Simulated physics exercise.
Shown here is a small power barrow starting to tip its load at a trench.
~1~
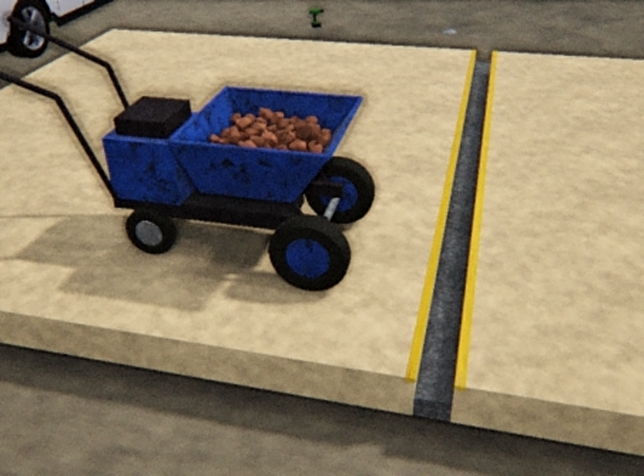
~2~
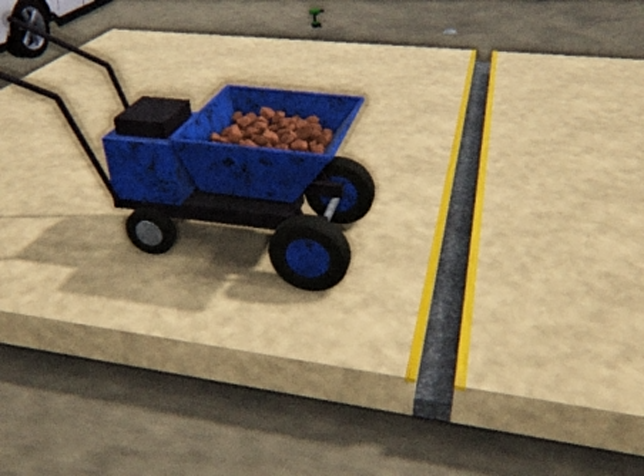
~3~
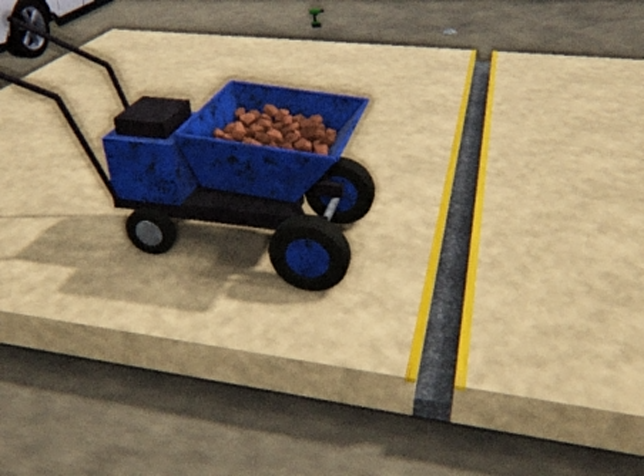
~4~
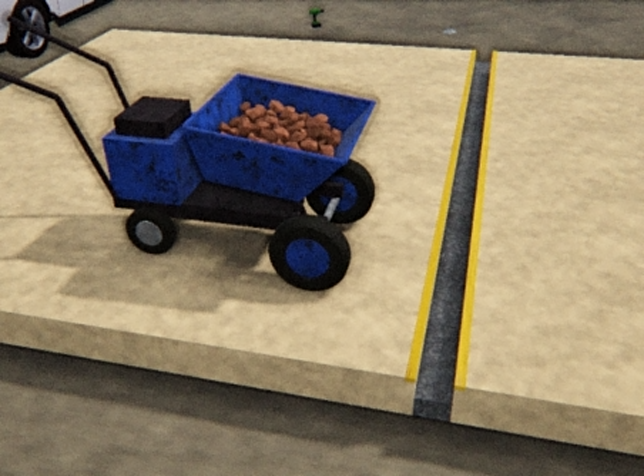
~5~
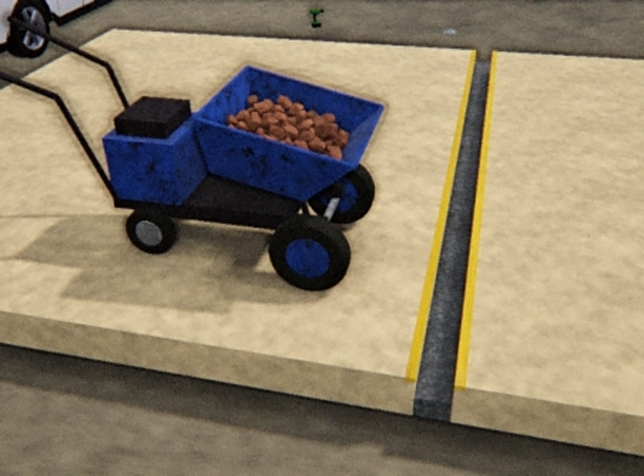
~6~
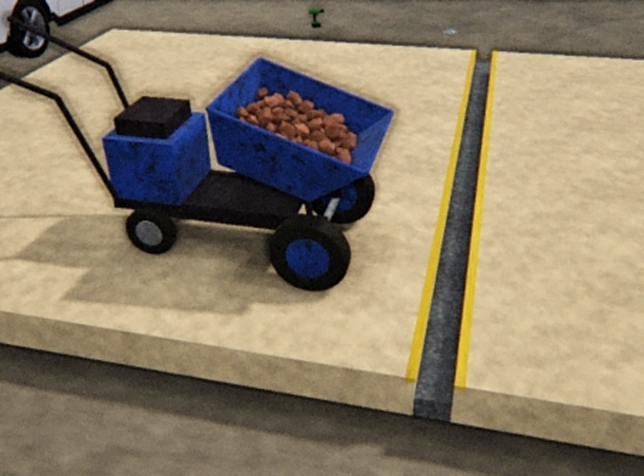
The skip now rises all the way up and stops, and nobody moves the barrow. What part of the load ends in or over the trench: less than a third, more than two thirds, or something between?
I expect the trench to receive a third to two thirds of the load.
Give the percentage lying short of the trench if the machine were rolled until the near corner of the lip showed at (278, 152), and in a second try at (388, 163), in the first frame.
The first gives close to 50 per cent and the second 0 per cent.
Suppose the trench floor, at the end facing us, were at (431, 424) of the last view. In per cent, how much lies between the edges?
About 60 per cent.
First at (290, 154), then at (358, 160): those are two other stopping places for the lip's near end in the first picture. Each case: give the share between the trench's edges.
You'd see around 50 per cent the first time and around 30 per cent the second.
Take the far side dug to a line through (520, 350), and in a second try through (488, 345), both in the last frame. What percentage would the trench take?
The share would be 100 % first and 80 % second.
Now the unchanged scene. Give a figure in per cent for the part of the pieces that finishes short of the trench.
5 %.
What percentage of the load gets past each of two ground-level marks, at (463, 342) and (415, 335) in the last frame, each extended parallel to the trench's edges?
Close to 40 and 100 per cent respectively.
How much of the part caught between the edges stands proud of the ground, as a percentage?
Estimate: Near 40 per cent.
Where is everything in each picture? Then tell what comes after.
In the first picture, lip of the skip at (329, 157), level; top of the load at (257, 142), lumps of rubble; first edge of the trench at (419, 335); far edge at (465, 342), the trench under half as wide as the skip, and about half as deep as wide.
In the second picture, lip of the skip at (330, 158), level; top of the load at (259, 142).
In the third picture, lip of the skip at (336, 160), tipped barely; top of the load at (262, 139).
In the fourth picture, lip of the skip at (344, 163), tipped a little; top of the load at (262, 127).
In the fifth picture, lip of the skip at (354, 167), tipped a little; top of the load at (260, 136).
In the sixth picture, lip of the skip at (366, 174), tipped clearly; top of the load at (263, 120); first edge of the trench at (419, 335); far edge at (465, 342).
Soon after the last picture, skip tipped steeply; all in the skip.
A little later, skip tipped right over; most in the skip; a small part in or heaped over the trench; a stray few beyond it; a small part falling.
Later still, skip tipped right over; about a quarter in the skip; a stray few short of the trench; about a third in or heaped over the trench; about a third beyond it.
By the end, skip tipped right over; a small part short of the trench; about half in or heaped over the trench; about half beyond it.
